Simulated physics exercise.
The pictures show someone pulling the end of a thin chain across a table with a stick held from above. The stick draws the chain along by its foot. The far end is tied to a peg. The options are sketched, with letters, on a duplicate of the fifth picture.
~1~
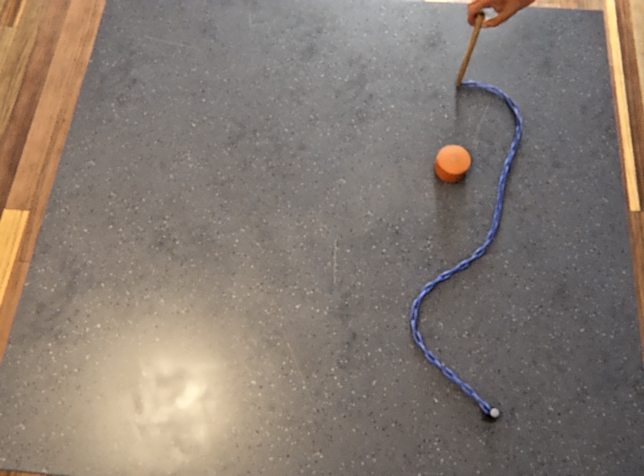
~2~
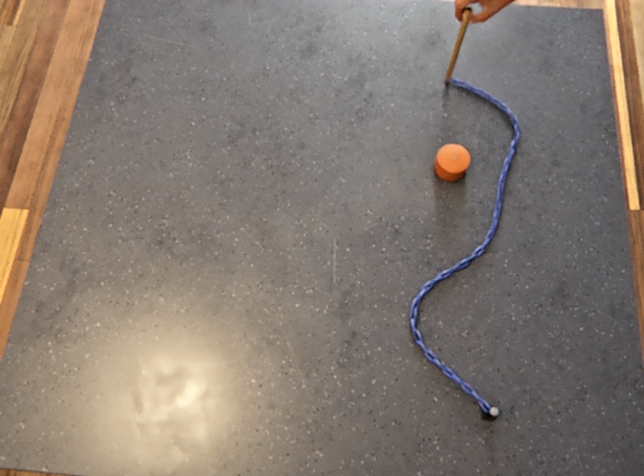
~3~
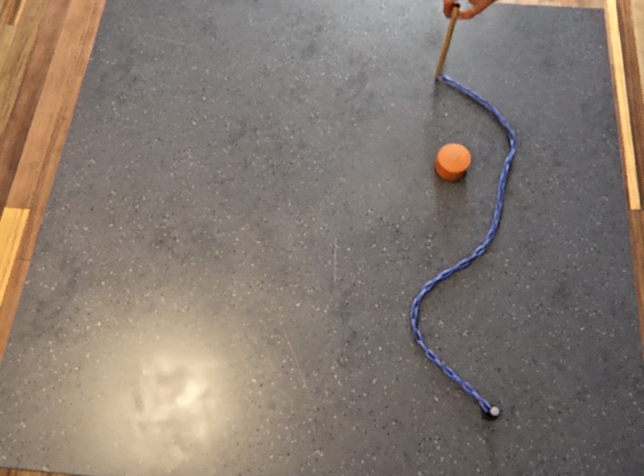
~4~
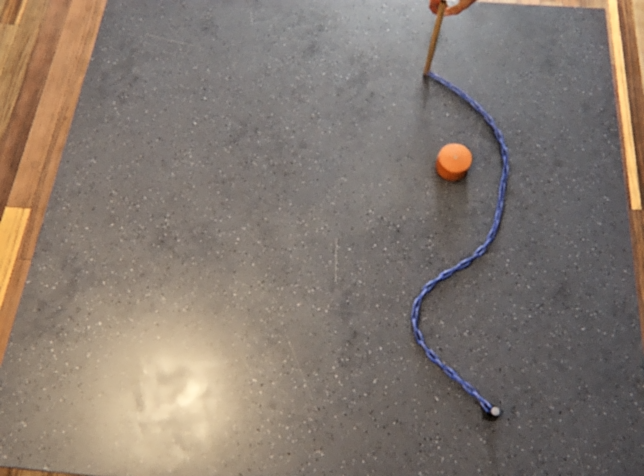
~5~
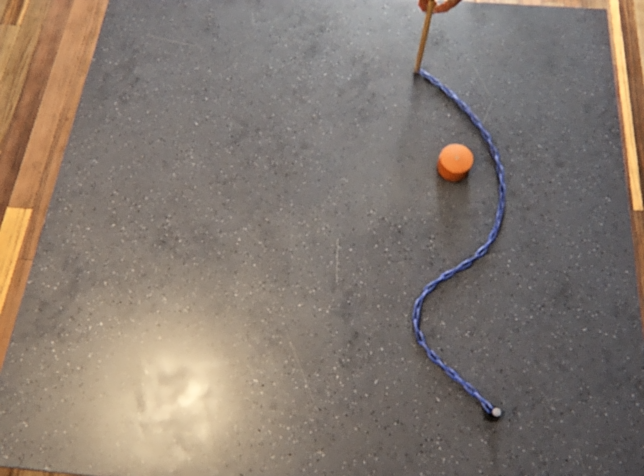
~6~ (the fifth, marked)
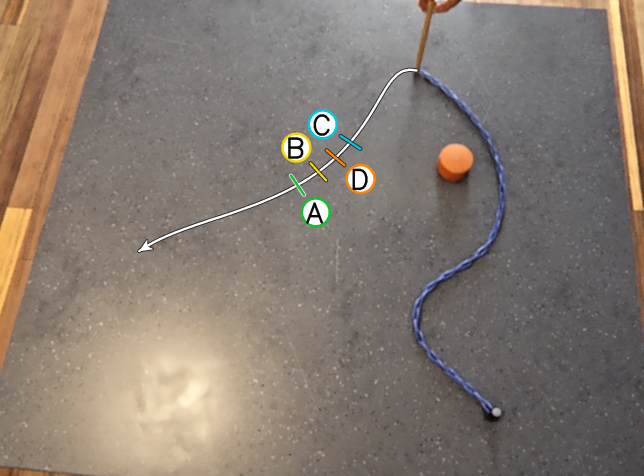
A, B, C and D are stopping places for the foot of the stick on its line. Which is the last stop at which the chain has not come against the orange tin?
Mark C.
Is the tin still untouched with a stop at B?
No.
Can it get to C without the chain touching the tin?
Yes.
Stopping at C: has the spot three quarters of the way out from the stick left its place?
No.
On the marked copy, A at (298, 185); B at (318, 172); C at (350, 142); D at (335, 158); the route from (417, 71) via (309, 178) to (139, 251).
Following C. Soon after the start, foot of the stick (387, 88), middle of the chain (487, 237).
Later, foot of the stick (369, 117), middle of the chain (487, 237).
In the end, foot of the stick (350, 143), middle of the chain (487, 237); nothing has been touched.
As for the rest, A brings the chain against the tin; B brings the chain against the tin; D brings the chain against the tin.
